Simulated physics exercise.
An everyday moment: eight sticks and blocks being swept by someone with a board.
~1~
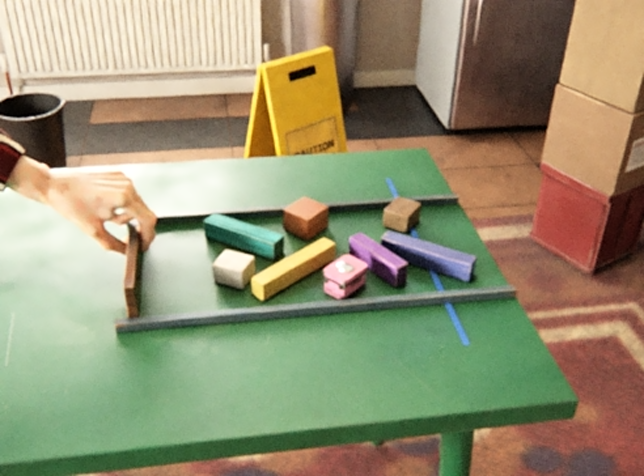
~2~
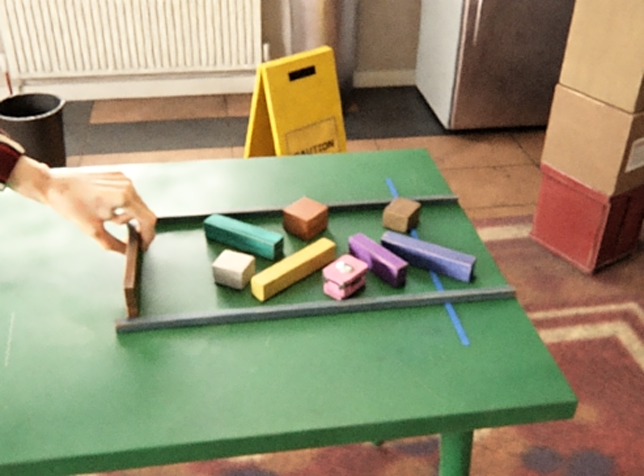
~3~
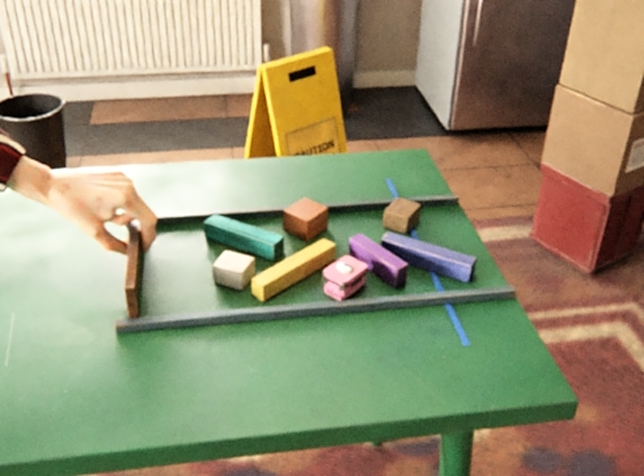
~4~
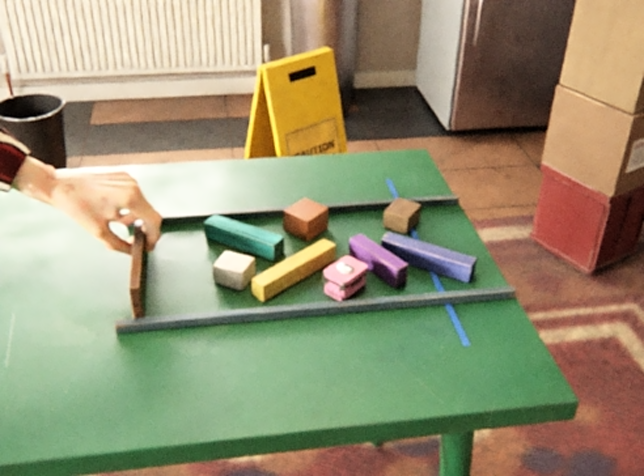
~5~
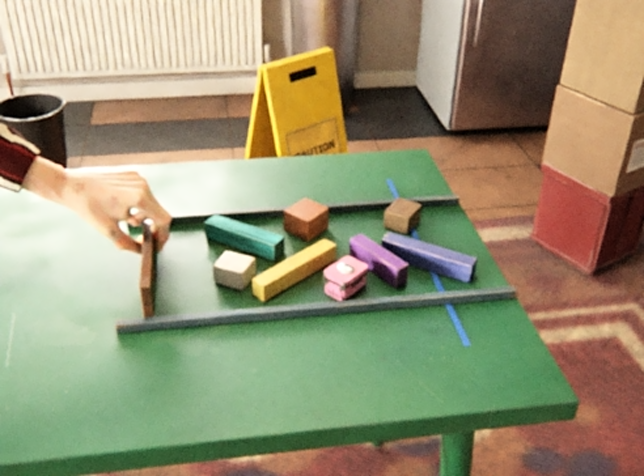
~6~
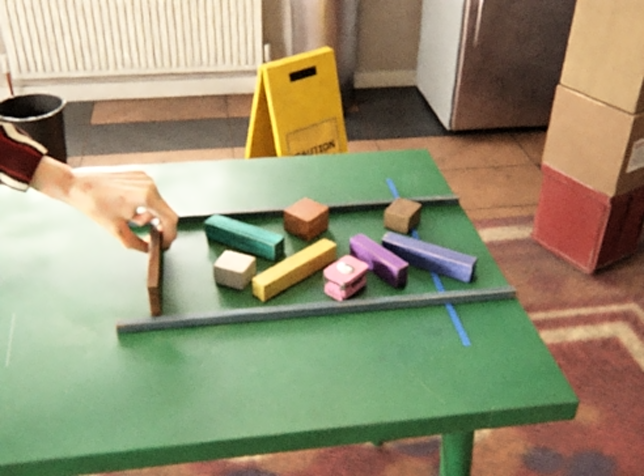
A hand slides a brown board slightly right across a green table toward colourful blocks.
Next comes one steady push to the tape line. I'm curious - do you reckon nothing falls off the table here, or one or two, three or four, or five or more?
I'd say one or two fall off.
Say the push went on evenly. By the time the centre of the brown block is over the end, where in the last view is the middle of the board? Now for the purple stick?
Points: About (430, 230) and about (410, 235).
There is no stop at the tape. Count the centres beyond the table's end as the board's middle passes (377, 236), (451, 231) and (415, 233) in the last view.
Counts per position: 0 / 6 / 2.
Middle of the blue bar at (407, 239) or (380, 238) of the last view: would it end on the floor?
Going place by place: Over the edge, then over the edge.
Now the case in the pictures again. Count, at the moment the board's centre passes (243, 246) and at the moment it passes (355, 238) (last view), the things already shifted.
I get 2 at the one place and 8 at the other.
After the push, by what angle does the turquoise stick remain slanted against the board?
The angle comes out near 25 degrees.
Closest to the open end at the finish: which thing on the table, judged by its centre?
Foremost is the brown block.
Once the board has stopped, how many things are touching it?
The number is 3.
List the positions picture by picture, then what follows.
In the first picture, blue bar (427, 255); brown block (402, 215); purple stick (377, 259); board (135, 253); tape (421, 249).
In the second picture, brown block (402, 215); orange block (306, 219).
In the third picture, purple stick (377, 260); pink case (345, 278).
In the fourth picture, blue bar (427, 257); yellow bar (295, 269).
In the fifth picture, brown block (403, 216); white block (235, 270).
In the sixth picture, blue bar (428, 257); brown block (403, 215); purple stick (378, 260); board (156, 252); tape (422, 249).
Soon after, none off yet; blue bar at rest near (428, 257); brown block at rest near (403, 215); purple stick at rest near (378, 260).
After that, none off yet; blue bar displaced a little near (446, 252); brown block at rest near (403, 215); purple stick displaced a little near (409, 256).
And then, none off yet; blue bar displaced about its own width near (489, 246); brown block displaced about its own width near (438, 221); purple stick displaced about its own width near (470, 253).
In the end, the number that fall off is one or two; gone, purple stick and blue bar.
